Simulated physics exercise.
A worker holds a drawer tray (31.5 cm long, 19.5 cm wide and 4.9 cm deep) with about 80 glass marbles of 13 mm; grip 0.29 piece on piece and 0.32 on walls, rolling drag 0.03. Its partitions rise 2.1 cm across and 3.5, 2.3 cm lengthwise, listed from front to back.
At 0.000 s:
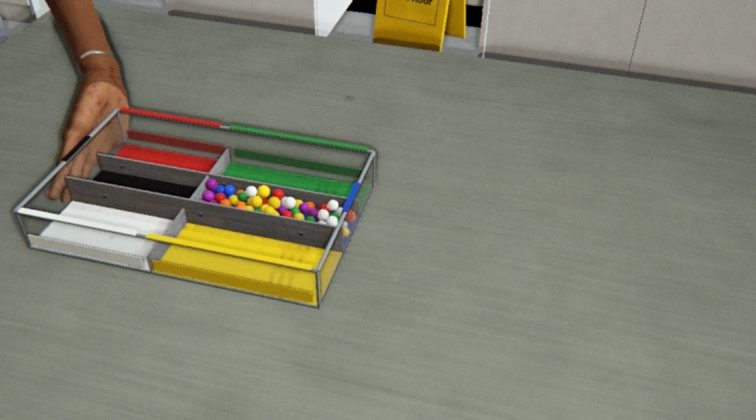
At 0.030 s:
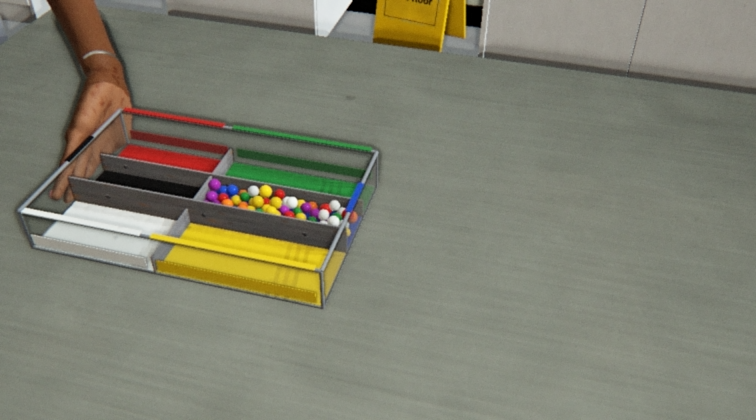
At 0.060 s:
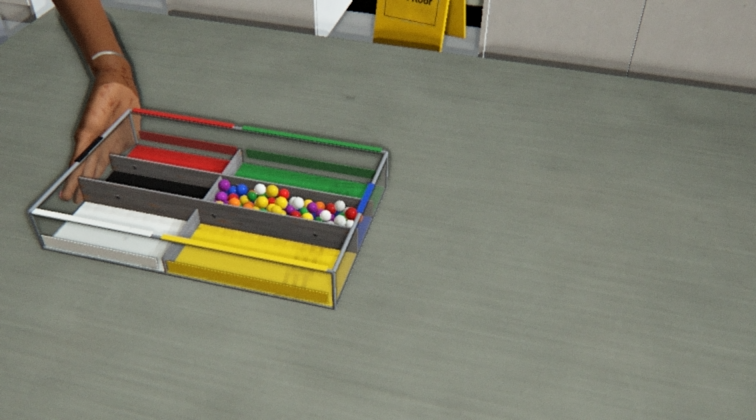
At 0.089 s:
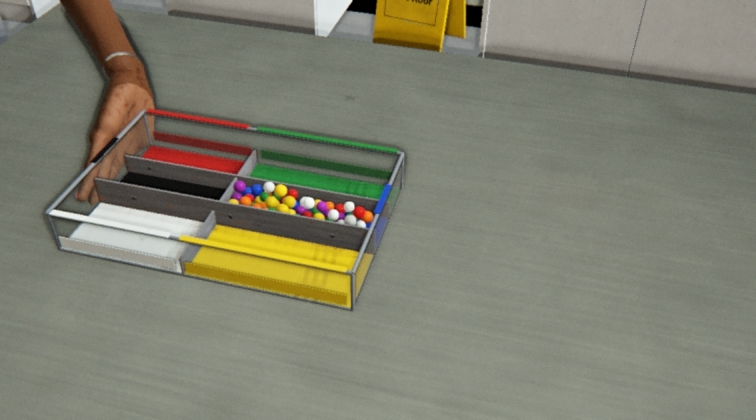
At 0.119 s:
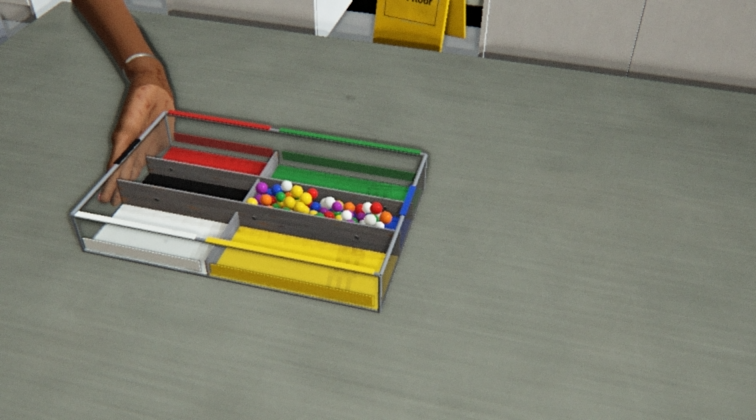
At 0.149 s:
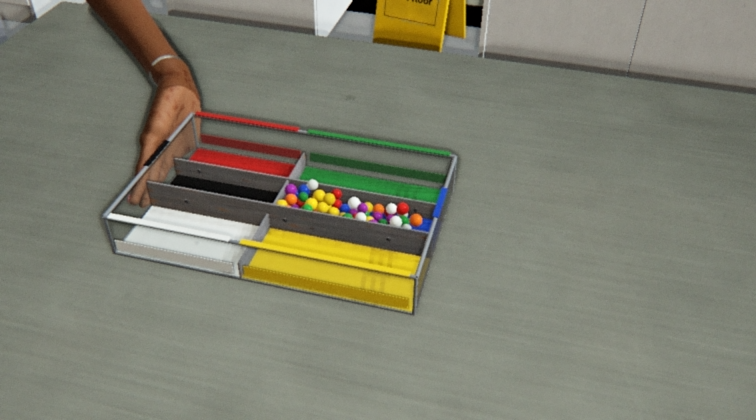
A hand sliding a clear-sided, divided tray of colourful small balls steadily to the right across a grey surface, the balls shifting slightly.
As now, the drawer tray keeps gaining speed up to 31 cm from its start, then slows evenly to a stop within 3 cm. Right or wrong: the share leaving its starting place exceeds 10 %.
Right.
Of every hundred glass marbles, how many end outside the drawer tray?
Close to 10 in a hundred.
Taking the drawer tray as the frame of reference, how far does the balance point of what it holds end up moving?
Shift: Roughly 1.0 cm.
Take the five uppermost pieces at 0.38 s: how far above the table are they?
Height: About 11 centimetres.
Then, at 0.24 s, tilt 0 degrees; blue 100 %; 0 % away from where they began.
After 0.31 s, tilt 0 degrees; blue 100 %; 0 % away from where they began.
After 0.38 s, tilt 0 degrees; green 5 %, blue 90 %, in the air 5 %; 10 % away from where they began.
Then, at 0.45 s, tilt 0 degrees; green 5 %, blue 80 %, in the air 15 %; 20 % away from where they began.
In the end, at 2.3 s, green 10 %, blue 80 %, outside 10 %; 20 % away from where they began.
